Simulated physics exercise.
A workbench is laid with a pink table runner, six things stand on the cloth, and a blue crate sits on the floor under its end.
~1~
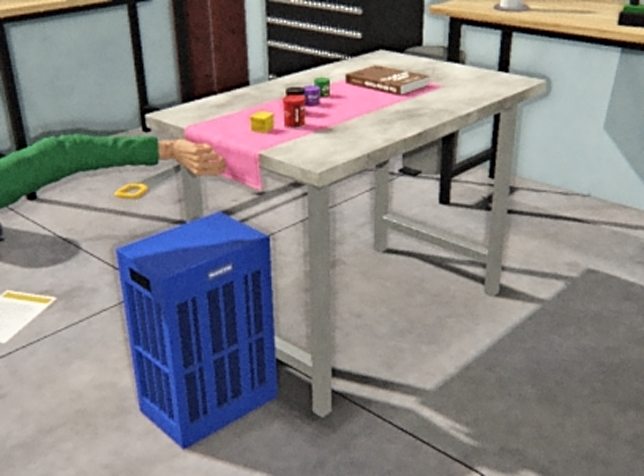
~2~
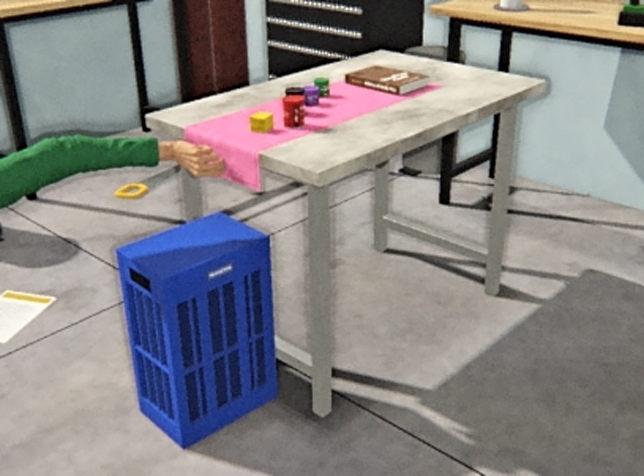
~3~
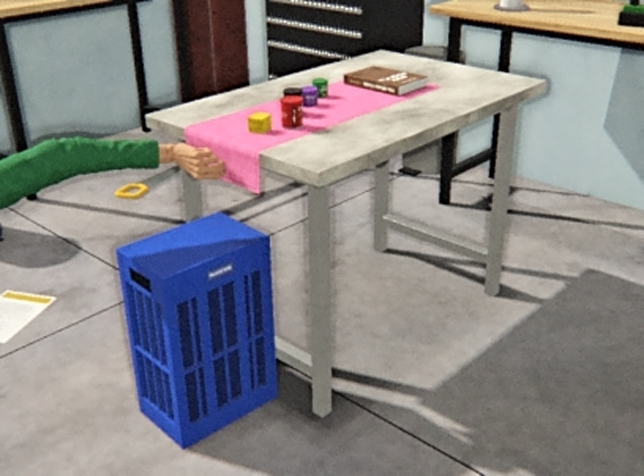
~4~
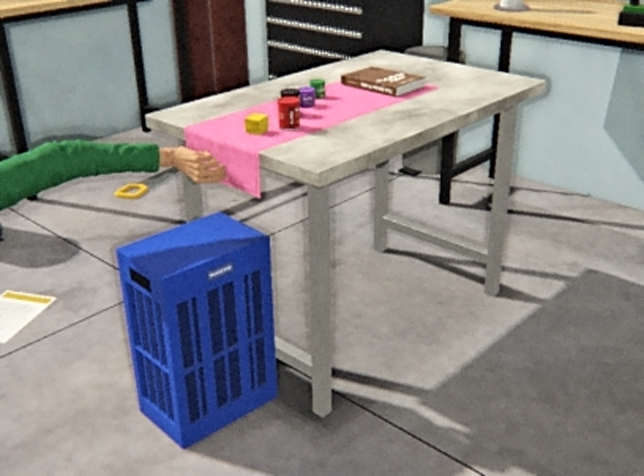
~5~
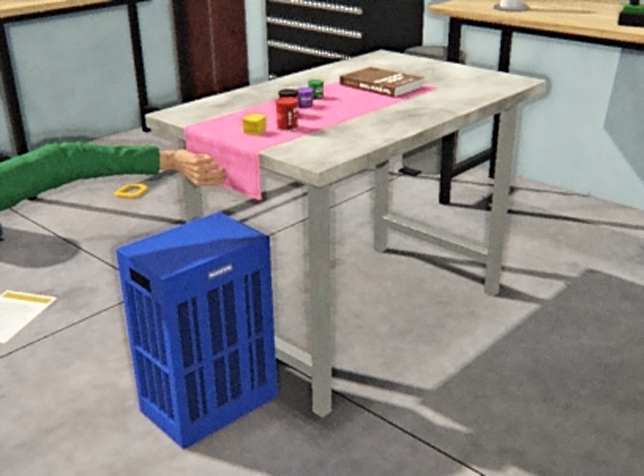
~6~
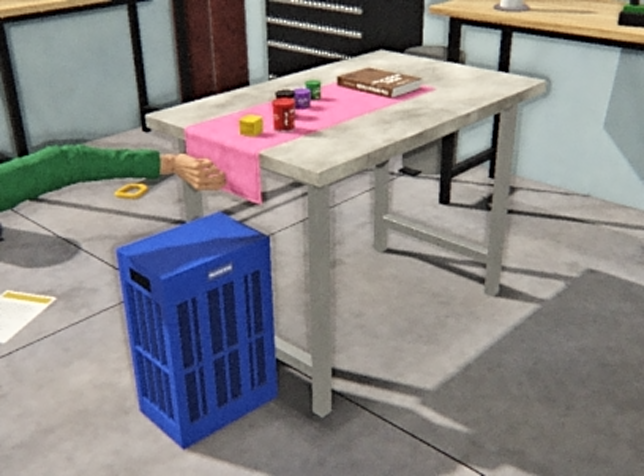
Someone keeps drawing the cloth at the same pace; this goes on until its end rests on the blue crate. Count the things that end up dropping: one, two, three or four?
The drop will claim one item.
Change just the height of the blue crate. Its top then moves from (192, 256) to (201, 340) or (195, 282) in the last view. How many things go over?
It comes to 4 and 2 over the edge.
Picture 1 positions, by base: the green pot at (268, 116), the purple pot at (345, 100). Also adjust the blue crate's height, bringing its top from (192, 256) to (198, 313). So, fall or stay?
Result: Green pot gone, purple pot still there.
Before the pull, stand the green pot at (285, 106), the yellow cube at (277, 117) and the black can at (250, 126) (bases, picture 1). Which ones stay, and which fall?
Well, the green pot is safe, the yellow cube is safe, and the black can is dislodged.
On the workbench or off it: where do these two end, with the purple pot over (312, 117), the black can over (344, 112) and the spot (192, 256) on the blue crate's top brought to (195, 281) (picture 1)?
The purple pot holds on; the black can survives.
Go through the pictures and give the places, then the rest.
Hem (261, 190); yellow cube (262, 115); red can (294, 98); black can (295, 89); purple pot (311, 88); green pot (322, 79); top of the crate (192, 256), in the first picture.
Hem (261, 191); yellow cube (261, 115), in the second picture.
Hem (260, 194); red can (291, 99), in the third picture.
Hem (260, 197); black can (290, 91); top of the crate (192, 256), in the fourth picture.
Hem (261, 200); purple pot (304, 90), in the fifth picture.
Hem (262, 204); yellow cube (251, 118); red can (283, 101); black can (285, 92); purple pot (301, 91); green pot (313, 82), in the sixth picture.
Early on, hem on the crate; yellow cube gone.
Finally, hem on the crate; yellow cube gone. The answer is one.
